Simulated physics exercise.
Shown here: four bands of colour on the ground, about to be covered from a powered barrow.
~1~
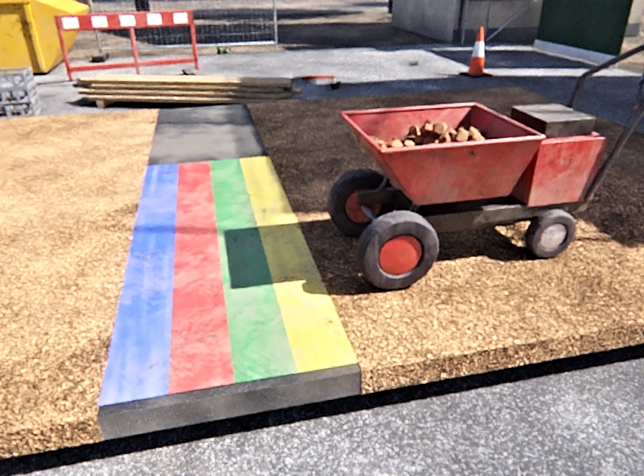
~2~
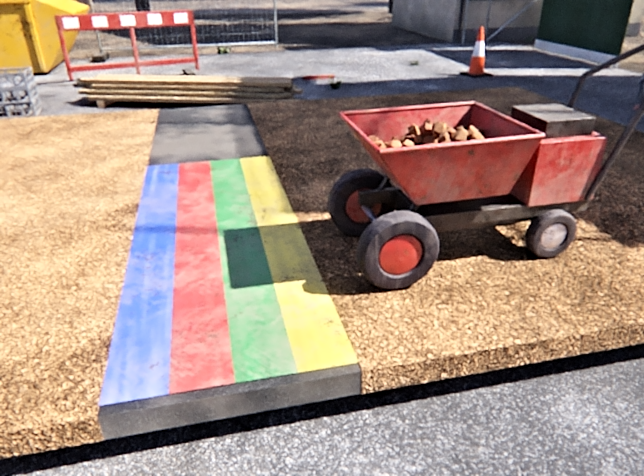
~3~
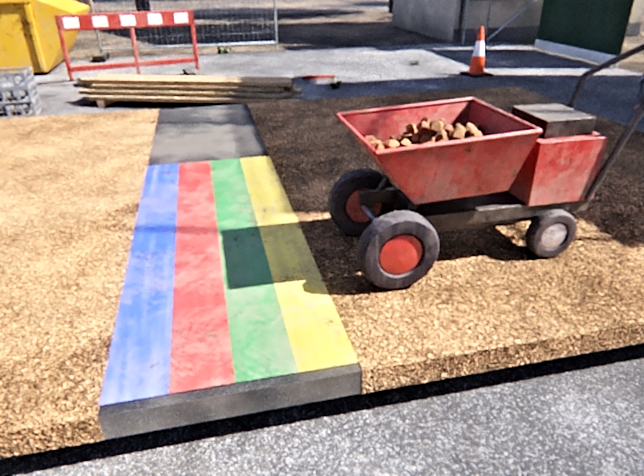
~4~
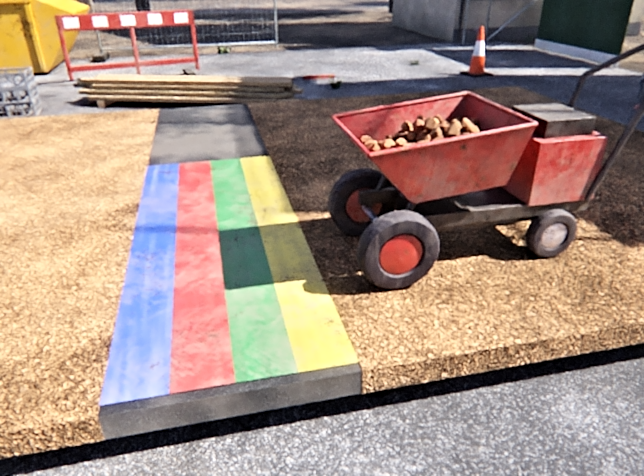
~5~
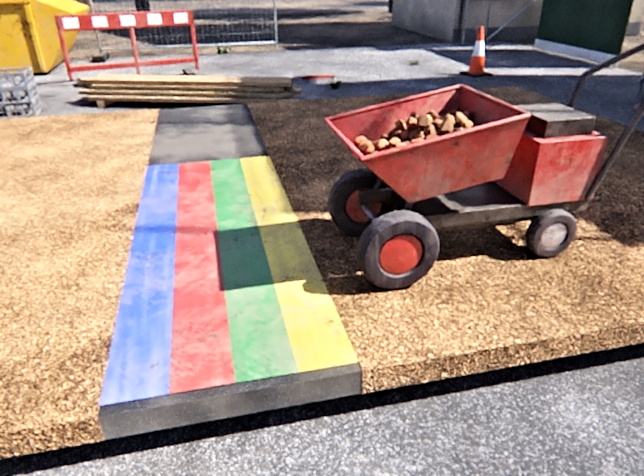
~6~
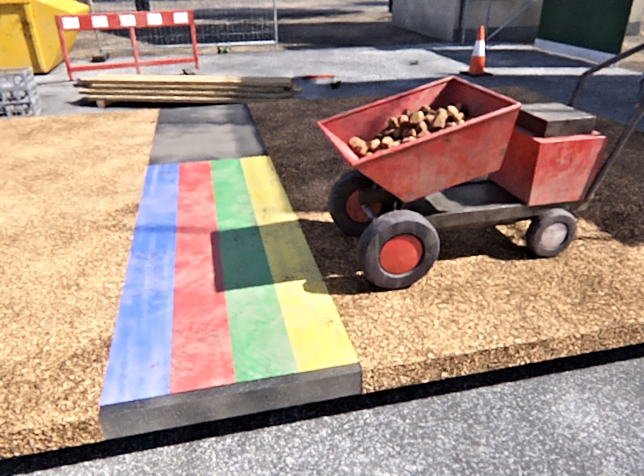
A red barrow loaded with brown lumps stood to the right of blue, red, green and yellow stripes, and its skip slowly tilted forward to the left while the wheels stayed still.
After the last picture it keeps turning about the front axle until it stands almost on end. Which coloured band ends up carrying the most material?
The green band.
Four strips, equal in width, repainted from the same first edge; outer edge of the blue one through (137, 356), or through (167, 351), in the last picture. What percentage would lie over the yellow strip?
About 0 % and 0 %.
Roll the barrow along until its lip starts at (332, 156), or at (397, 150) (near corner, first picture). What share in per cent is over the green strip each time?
Result: 10 in a hundred, then 40 in a hundred.
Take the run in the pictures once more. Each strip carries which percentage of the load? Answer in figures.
About: Yellow strip 10, green strip 40, red strip 30, blue strip 15 per cent.
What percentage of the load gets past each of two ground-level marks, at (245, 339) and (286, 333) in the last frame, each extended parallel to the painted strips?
I'd say some 60 in a hundred, and after that 90 in a hundred.
Soon, skip tipped steeply; all in the skip.
A while on, skip tipped right over; most in the skip; about a quarter over the green strip; a stray few over the red strip; a stray few falling.
Towards the end, skip tipped right over; a small part in the skip; a small part over the yellow strip; about a third over the green strip; about a quarter over the red strip; a small part over the blue strip; a stray few off the paint.
Finally, skip tipped right over; a stray few in the skip; a small part over the yellow strip; about a third over the green strip; about a quarter over the red strip; a small part over the blue strip; a small part off the paint.
